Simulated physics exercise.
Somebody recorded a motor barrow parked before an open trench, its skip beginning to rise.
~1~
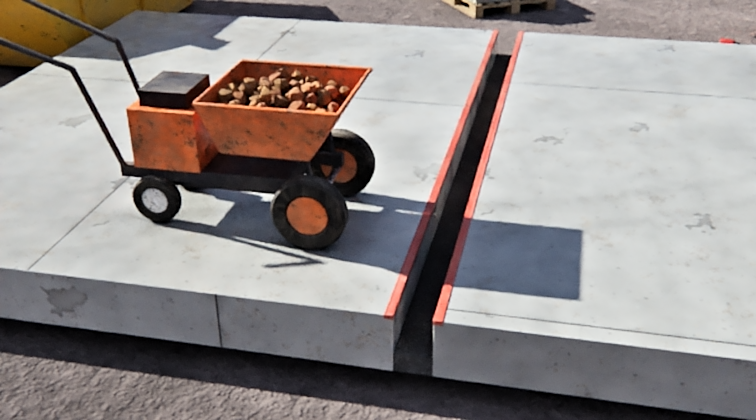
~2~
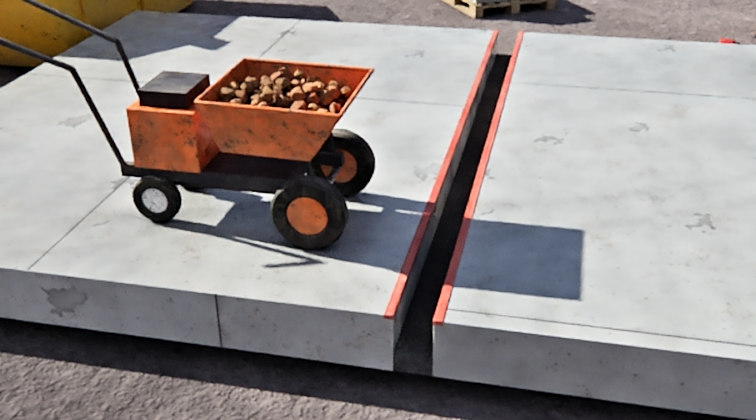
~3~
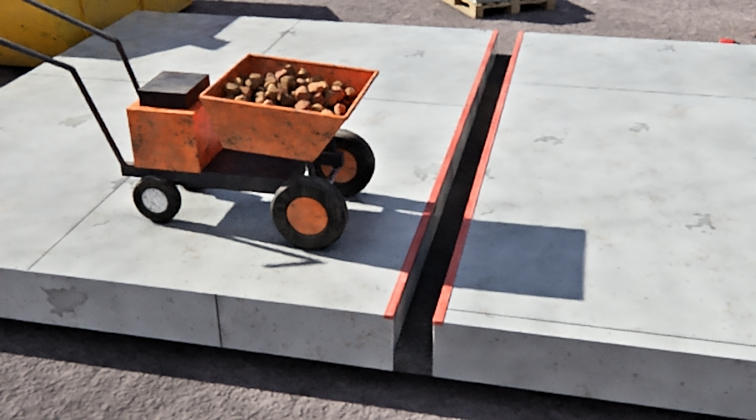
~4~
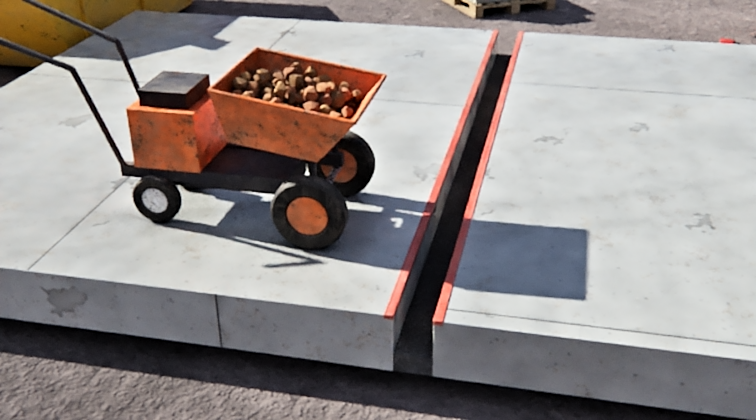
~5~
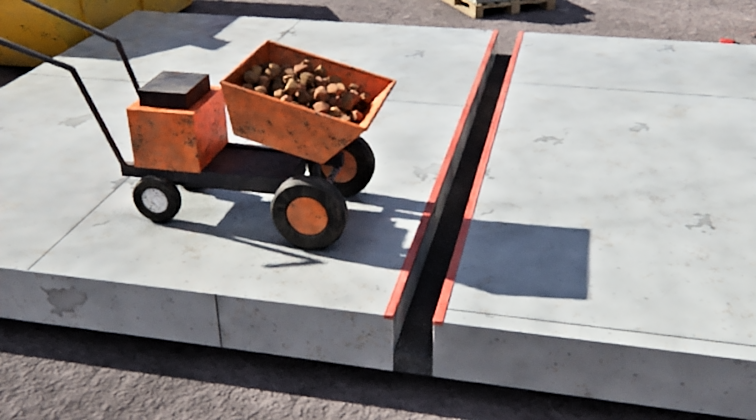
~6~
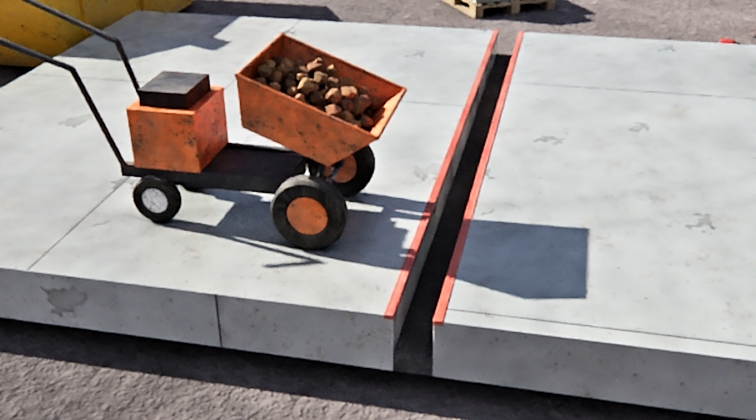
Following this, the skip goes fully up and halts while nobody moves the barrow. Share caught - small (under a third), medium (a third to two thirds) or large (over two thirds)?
Medium.
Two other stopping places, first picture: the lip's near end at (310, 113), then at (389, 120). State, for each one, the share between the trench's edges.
First try: 60 per cent; second try: 0 per cent.
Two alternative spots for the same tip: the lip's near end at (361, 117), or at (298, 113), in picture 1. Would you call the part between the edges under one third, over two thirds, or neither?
One: Under a third. Two: Between a third and two thirds.
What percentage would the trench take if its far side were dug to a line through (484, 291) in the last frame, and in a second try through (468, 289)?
The first gives 100 %, the second 80 %.
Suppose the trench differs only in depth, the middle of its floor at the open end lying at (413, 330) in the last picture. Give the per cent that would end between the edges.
Something like 30 %.
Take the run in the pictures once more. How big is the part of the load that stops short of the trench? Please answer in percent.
Near 0 in every hundred.
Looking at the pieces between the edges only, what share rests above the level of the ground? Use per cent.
My best guess is some 20 per cent.
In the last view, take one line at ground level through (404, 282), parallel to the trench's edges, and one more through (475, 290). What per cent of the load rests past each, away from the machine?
First roughly 90 percent, then 20 percent.
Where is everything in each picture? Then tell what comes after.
The first picture shows lip of the skip at (338, 116), level; top of the load at (276, 96), clay clods; first edge of the trench at (401, 281); far edge at (448, 287), the trench under half as wide as the skip, and about as deep as wide.
The second picture shows lip of the skip at (340, 116), tipped barely; top of the load at (277, 95).
The third picture shows lip of the skip at (346, 119), tipped barely; top of the load at (271, 88).
The fourth picture shows lip of the skip at (354, 123), tipped a little; top of the load at (279, 85).
The fifth picture shows lip of the skip at (365, 130), tipped a little; top of the load at (278, 90).
The sixth picture shows lip of the skip at (377, 139), tipped clearly; top of the load at (283, 71); first edge of the trench at (401, 281); far edge at (448, 287).
Soon, skip tipped steeply; all in the skip.
A while on, skip tipped right over; most in the skip; a small part in or heaped over the trench; a small part beyond it; a stray few falling.
Towards the end, skip tipped right over; about a quarter in the skip; about a third in or heaped over the trench; about a third beyond it.
Finally, skip tipped right over; a small part in the skip; about half in or heaped over the trench; about a third beyond it.
